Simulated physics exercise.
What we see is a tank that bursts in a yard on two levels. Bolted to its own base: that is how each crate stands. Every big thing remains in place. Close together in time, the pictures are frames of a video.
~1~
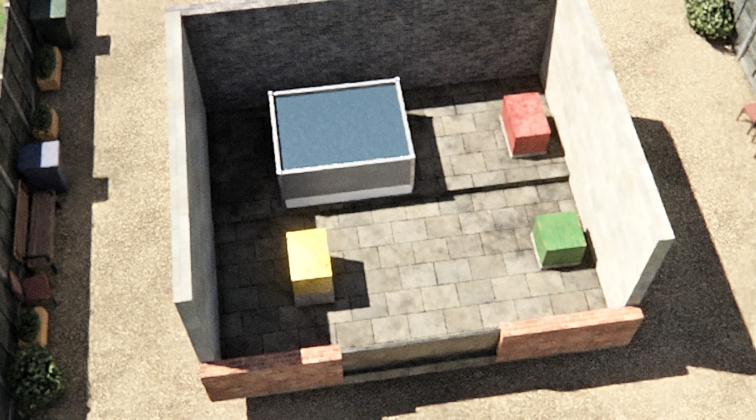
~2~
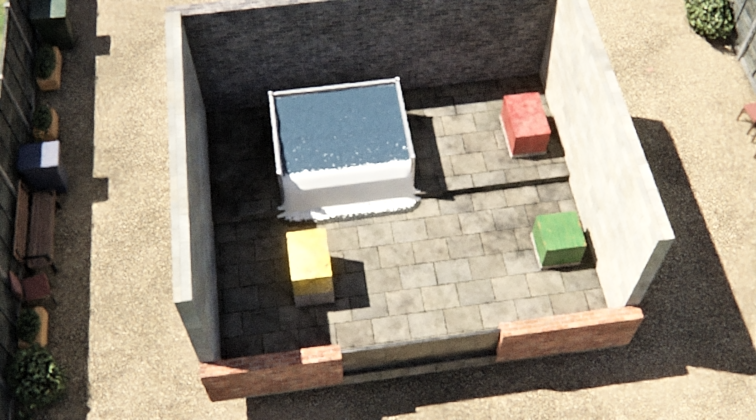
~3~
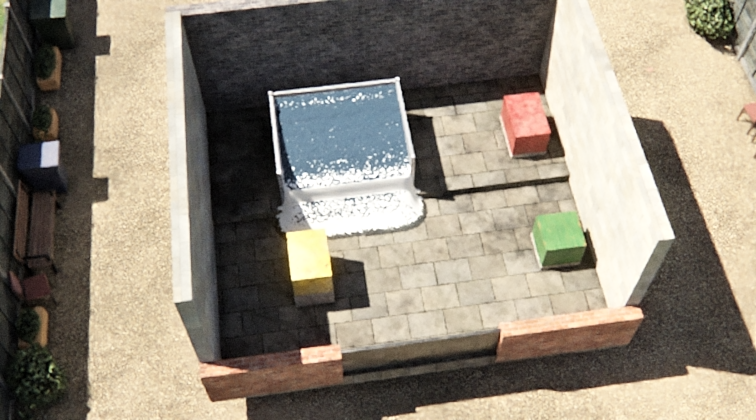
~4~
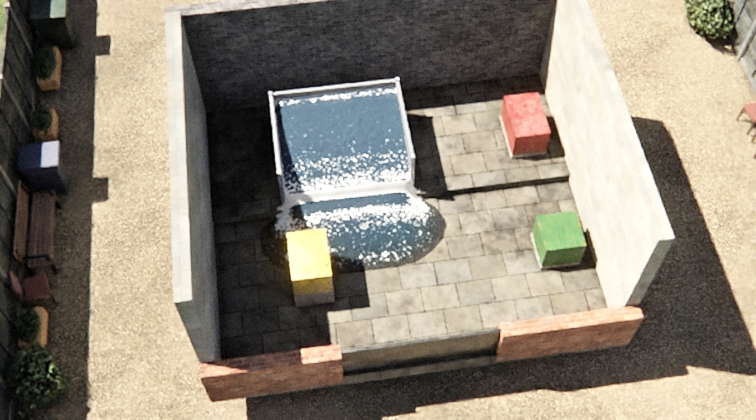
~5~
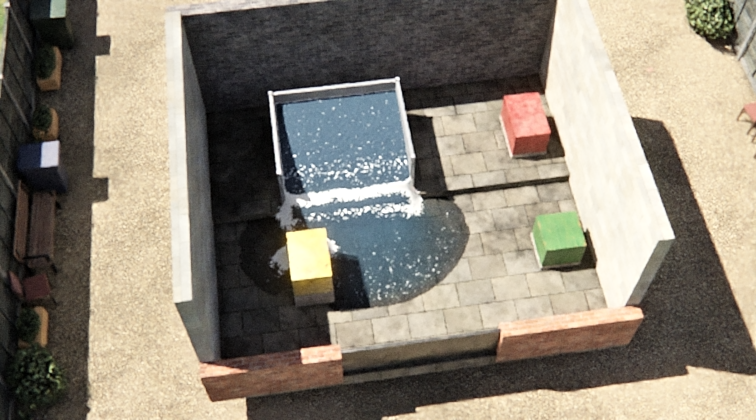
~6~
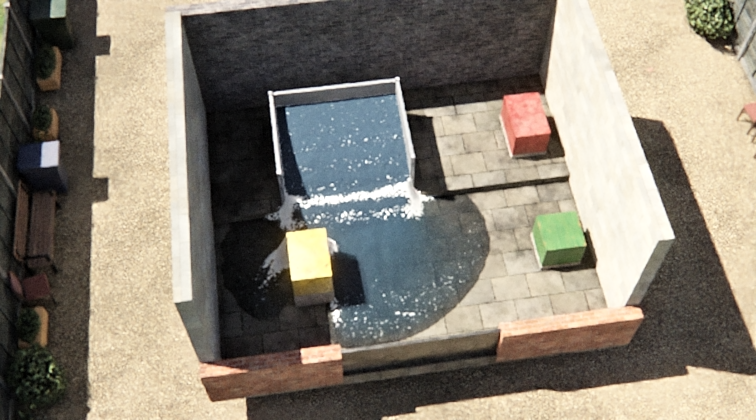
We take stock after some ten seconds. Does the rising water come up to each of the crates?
The red crate - yes, it does. The yellow crate - yes, it does. The green crate - yes, it does.
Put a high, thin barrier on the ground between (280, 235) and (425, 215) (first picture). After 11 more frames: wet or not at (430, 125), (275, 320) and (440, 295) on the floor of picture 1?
Outcome by spot, in order - unwatered, watered, unwatered.
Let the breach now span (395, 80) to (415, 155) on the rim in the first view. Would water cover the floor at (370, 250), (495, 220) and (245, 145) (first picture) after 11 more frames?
Obs. 1: Moisture-free; obs. 2: Sodden; obs. 3: Moisture-free.
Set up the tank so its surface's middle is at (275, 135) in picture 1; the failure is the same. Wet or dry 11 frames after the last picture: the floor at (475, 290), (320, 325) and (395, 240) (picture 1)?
First drenched; next drenched; last drenched.
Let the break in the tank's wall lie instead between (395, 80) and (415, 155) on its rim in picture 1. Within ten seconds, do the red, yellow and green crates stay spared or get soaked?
Result: Red crate gets overtopped, yellow crate is left untouched, green crate gets overtopped.
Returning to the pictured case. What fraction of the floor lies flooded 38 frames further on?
Around 90 percent.
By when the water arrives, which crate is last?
I think it's the red-painted one.
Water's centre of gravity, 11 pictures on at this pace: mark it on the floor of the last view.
The water centres close to (369, 269).
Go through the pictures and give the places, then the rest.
The first picture shows the tank at (340, 128) is whole and still.
In the second picture, water pours out at (347, 184) and has run to (417, 200).
In the third picture, water pours out at (347, 186) and has run to (423, 214).
In the fourth picture, the front is at (438, 235), out from the gap at (347, 188).
In the fifth picture, the front is at (436, 279), out from the gap at (347, 189).
In the sixth picture, the front is at (410, 332), out from the gap at (347, 189).
A moment on, water covers 50 % of the floor; the red crate not reached, the yellow crate water round its plinth, the green crate water round its plinth.
Next, water covers 55 % of the floor; the red crate not reached, the yellow crate water round its plinth, the green crate water round its plinth.
Then, water covers 70 % of the floor; the red crate water round its plinth, the yellow crate water round its plinth, the green crate water round its plinth.
Later, water covers 90 % of the floor; the red crate water round its plinth, the yellow crate water round its plinth, the green crate water round its plinth.
In the end, water covers 95 % of the floor; the red crate was topped, the yellow crate was topped, the green crate was topped.
